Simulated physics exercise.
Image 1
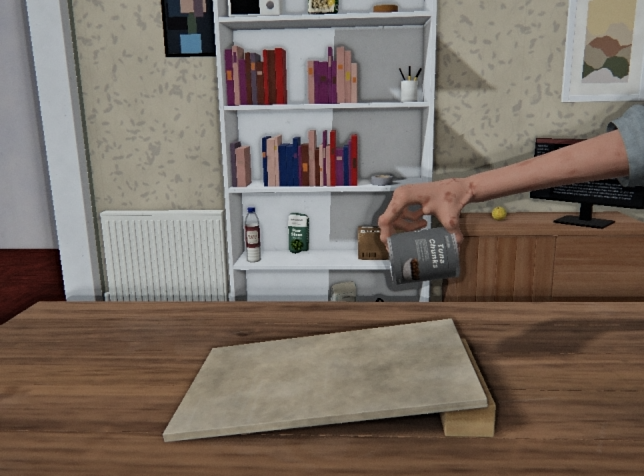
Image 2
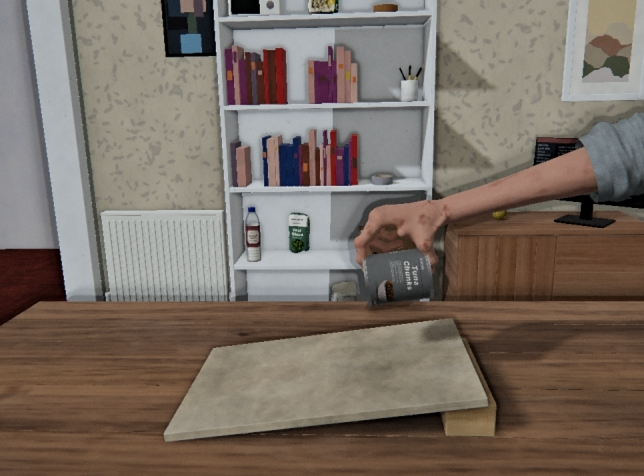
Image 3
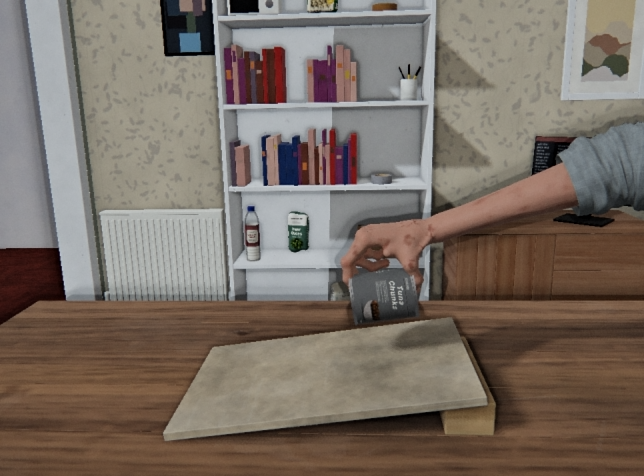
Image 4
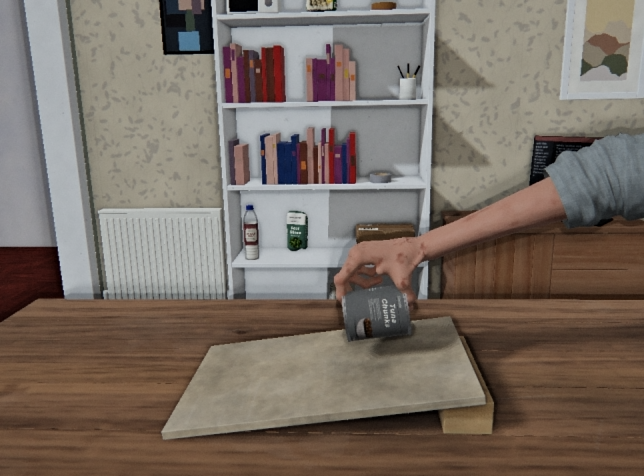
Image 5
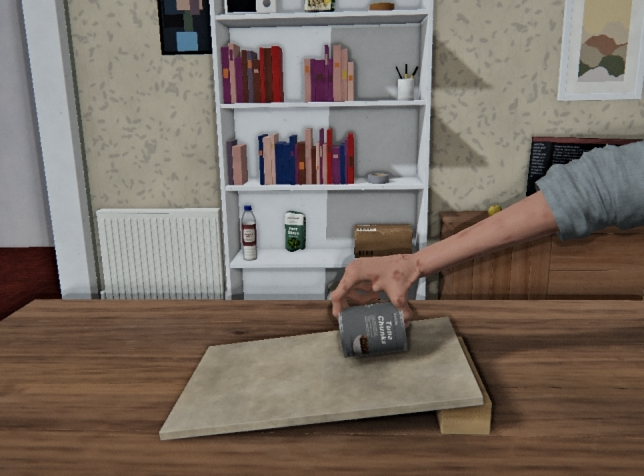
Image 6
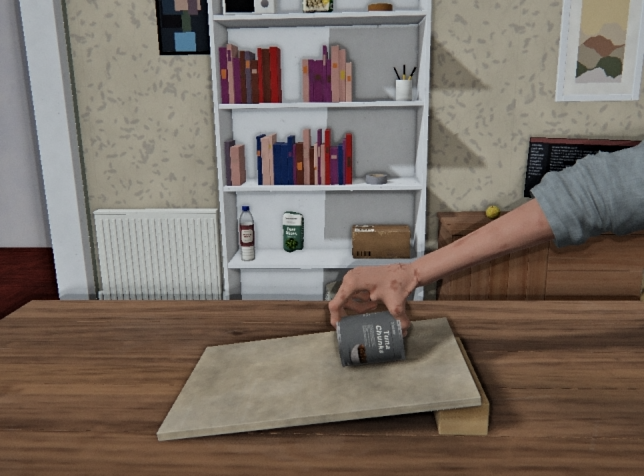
A hand lowers a grey tin on its side onto a sloping board, still holding it.
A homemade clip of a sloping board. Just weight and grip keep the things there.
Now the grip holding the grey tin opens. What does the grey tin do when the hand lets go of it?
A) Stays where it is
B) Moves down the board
The answer is A.
Then, 0.20 s later than the last frame, all is still.
Then, 0.50 s later than the last frame, grey tin resting near (371, 338).
When it is over, it is as before. End places, in pixels of the last picture, grey tin near (371, 338). The grey tin stays where it is put.
